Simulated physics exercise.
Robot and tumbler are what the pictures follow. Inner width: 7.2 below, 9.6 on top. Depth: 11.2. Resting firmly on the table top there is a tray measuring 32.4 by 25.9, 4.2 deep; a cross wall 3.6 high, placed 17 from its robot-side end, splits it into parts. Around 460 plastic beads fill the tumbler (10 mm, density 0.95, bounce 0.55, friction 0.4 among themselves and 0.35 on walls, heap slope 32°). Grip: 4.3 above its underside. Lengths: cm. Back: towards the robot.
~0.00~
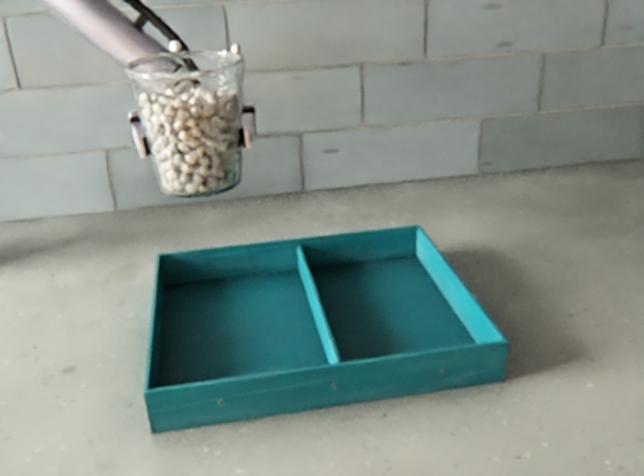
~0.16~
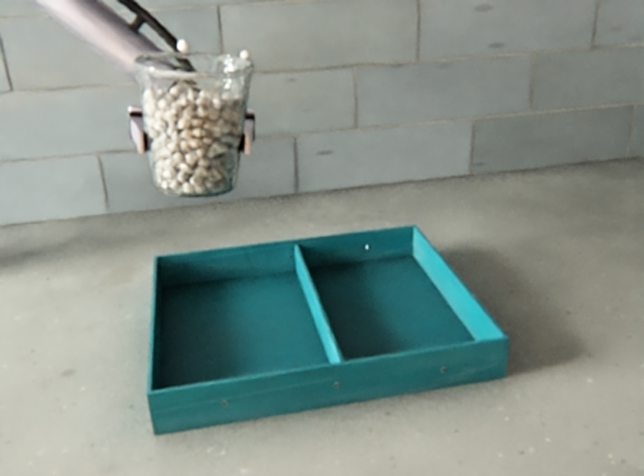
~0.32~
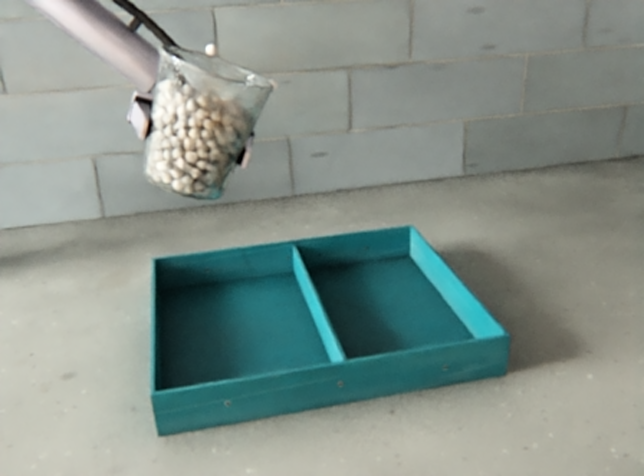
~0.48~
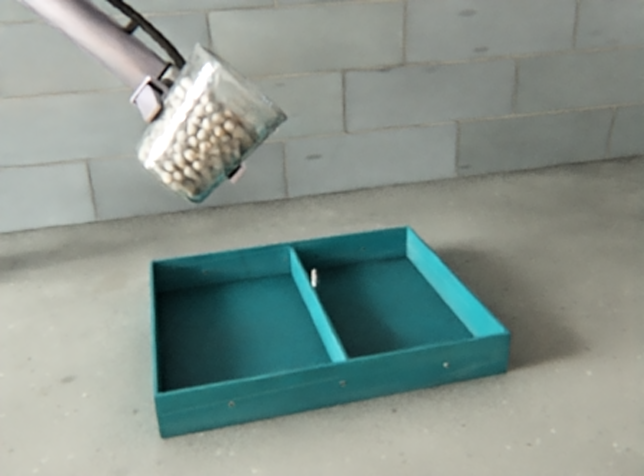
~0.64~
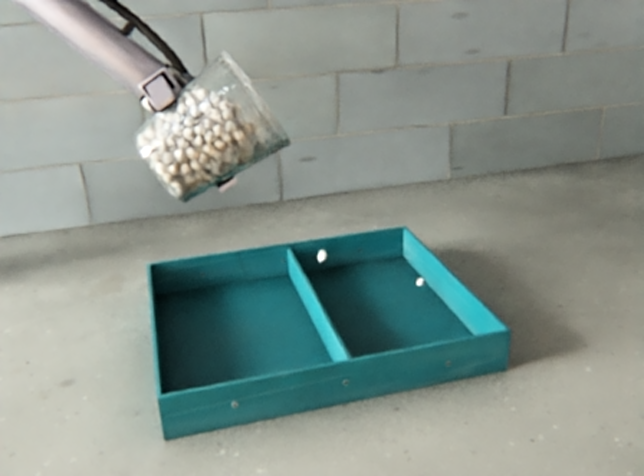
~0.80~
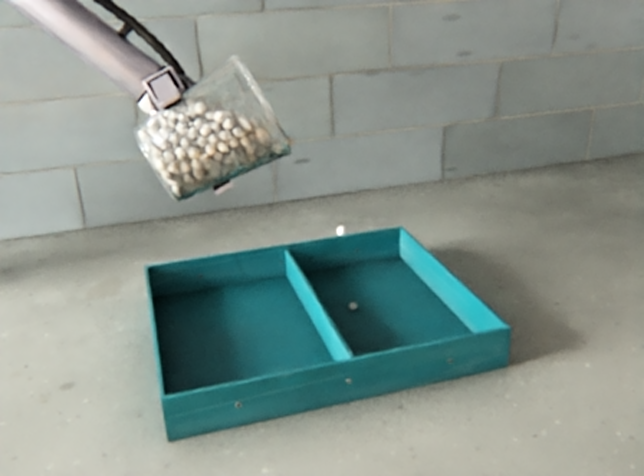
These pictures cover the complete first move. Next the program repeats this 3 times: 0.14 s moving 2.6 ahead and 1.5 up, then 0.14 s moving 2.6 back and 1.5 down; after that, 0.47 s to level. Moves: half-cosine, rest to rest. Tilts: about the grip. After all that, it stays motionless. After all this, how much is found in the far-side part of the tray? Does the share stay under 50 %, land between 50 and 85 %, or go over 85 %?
It stays under 50 %.
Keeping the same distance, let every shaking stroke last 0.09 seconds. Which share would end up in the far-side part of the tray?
Roughly 45 percent then.
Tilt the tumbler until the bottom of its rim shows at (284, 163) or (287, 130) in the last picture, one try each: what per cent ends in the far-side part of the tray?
Estimates in order: 45 % and 10 %.
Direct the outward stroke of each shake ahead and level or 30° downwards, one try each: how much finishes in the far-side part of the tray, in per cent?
Estimates, in order: 20 % then 10 %.
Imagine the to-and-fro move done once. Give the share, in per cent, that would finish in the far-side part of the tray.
Approx. 10 per cent.
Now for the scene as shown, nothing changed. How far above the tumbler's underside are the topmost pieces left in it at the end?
9.0 cm.
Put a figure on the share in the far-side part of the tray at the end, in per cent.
Some 25 in a hundred.
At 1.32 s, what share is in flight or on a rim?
It amounts to roughly 6 in a hundred.
After 1.32 s, tilted 66° forward, highest piece 25 above the table; 394 in the tumbler, 34 in the far-side part, 8 in the robot-side part, 28 in flight or on a rim.
After 1.85 s, tilted 39° forward, highest piece 26 above the table; 318 in the tumbler, 116 in the far-side part, 28 in the robot-side part, 2 in flight or on a rim.
After 2.31 s, level, highest piece 27 above the table; 318 in the tumbler, 118 in the far-side part, 28 in the robot-side part.
After 3.36 s, level, highest piece 27 above the table; 318 in the tumbler, 118 in the far-side part, 28 in the robot-side part.
At rest, 318 in the tumbler, 118 in the far-side part, 28 in the robot-side part. That is 25 % in the far-side part of the tray.
